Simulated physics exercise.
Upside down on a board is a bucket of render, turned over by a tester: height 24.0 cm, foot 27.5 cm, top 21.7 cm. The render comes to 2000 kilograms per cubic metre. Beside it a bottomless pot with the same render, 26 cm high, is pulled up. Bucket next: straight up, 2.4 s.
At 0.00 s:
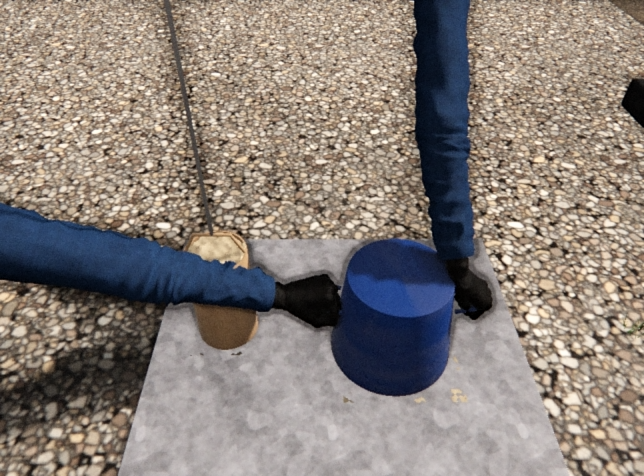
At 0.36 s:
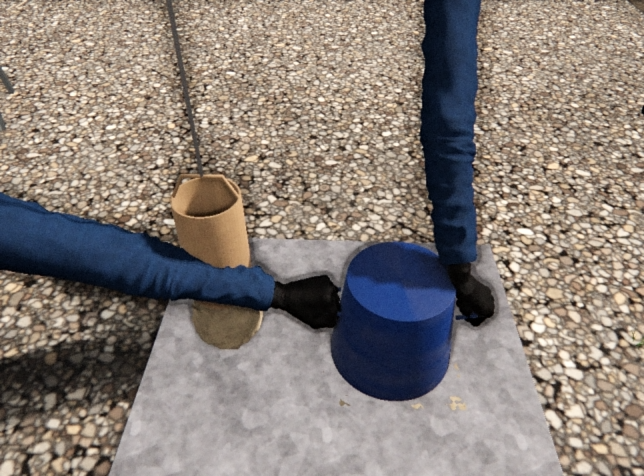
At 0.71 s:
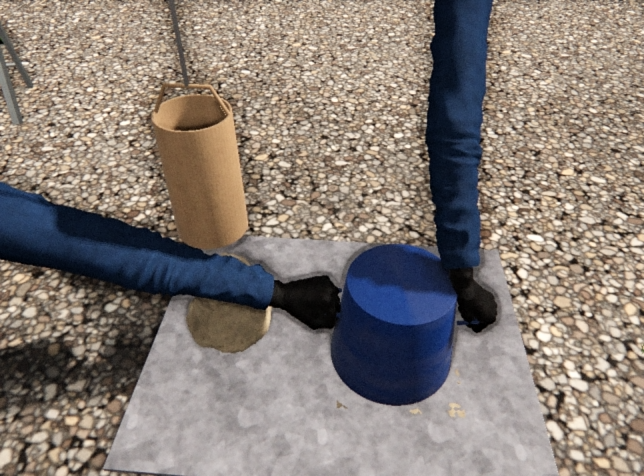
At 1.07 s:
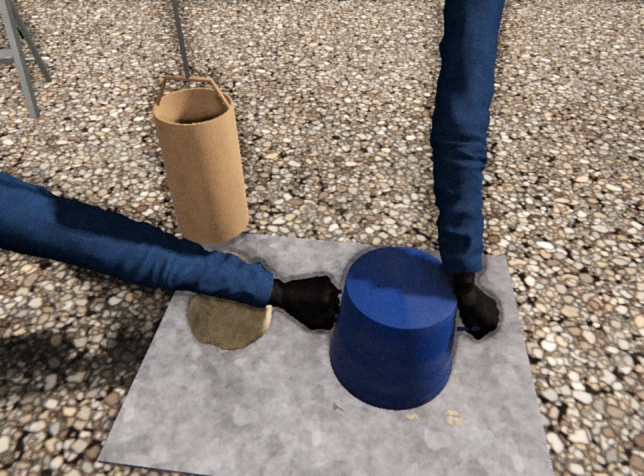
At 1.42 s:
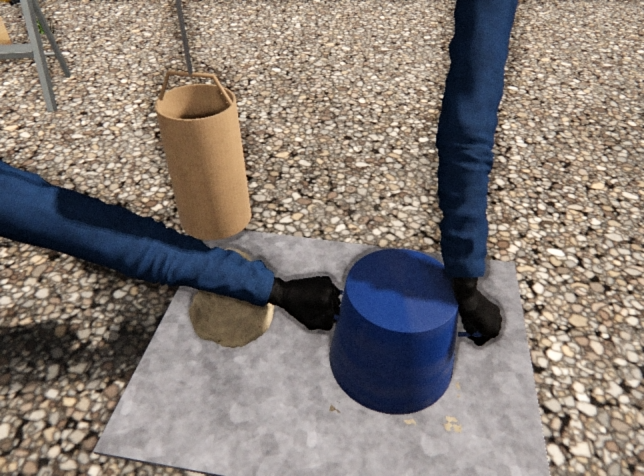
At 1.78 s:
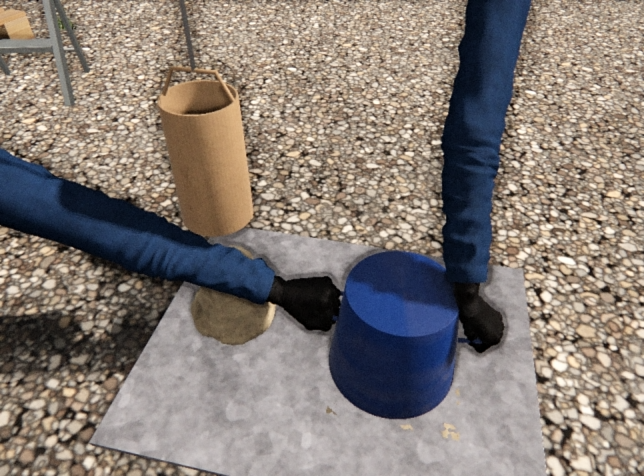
A brown tube rises off a low grey mound while gloved hands hold an upturned blue bucket still.
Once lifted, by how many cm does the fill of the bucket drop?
About 4 cm.
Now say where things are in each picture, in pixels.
In the first frame, middle of the pot's mouth at (215, 252), still down; middle of the bucket's top at (400, 276), not yet moved.
In the second frame, middle of the pot's mouth at (206, 197), raised 14 cm; middle of the bucket's top at (401, 279), not yet moved.
In the third frame, middle of the pot's mouth at (192, 114), raised 31 cm; the pot's heap 18 cm high and 20 cm wide, top at (222, 272); middle of the bucket's top at (402, 282), not yet moved.
In the fourth frame, middle of the pot's mouth at (193, 107), raised 32 cm; the pot's heap 18 cm high and 20 cm wide, top at (223, 269); middle of the bucket's top at (402, 285), not yet moved.
In the fifth frame, middle of the pot's mouth at (196, 103), raised 32 cm; the pot's heap 18 cm high and 20 cm wide, top at (225, 266); middle of the bucket's top at (402, 288), not yet moved.
In the sixth frame, middle of the pot's mouth at (198, 98), raised 32 cm; the pot's heap 18 cm high and 20 cm wide, top at (227, 263); middle of the bucket's top at (403, 291), not yet moved.
After 2.4 s, the bucket is up 6.0 cm; the render has come down 1.6 cm to 22 cm and is 29 cm wide.
After 3.0 s, the bucket is up 15 cm; the render has come down 3.3 cm to 21 cm and is 31 cm wide.
After 3.6 s, the bucket is up 25 cm; the render has come down 3.4 cm to 21 cm and is 31 cm wide.
After 4.3 s, the bucket is clear; the render has come down 3.6 cm to 20 cm and is 31 cm wide.
After 4.8 s, at rest, the bucket is clear; the render has come down 3.6 cm to 20 cm and is 31 cm wide.
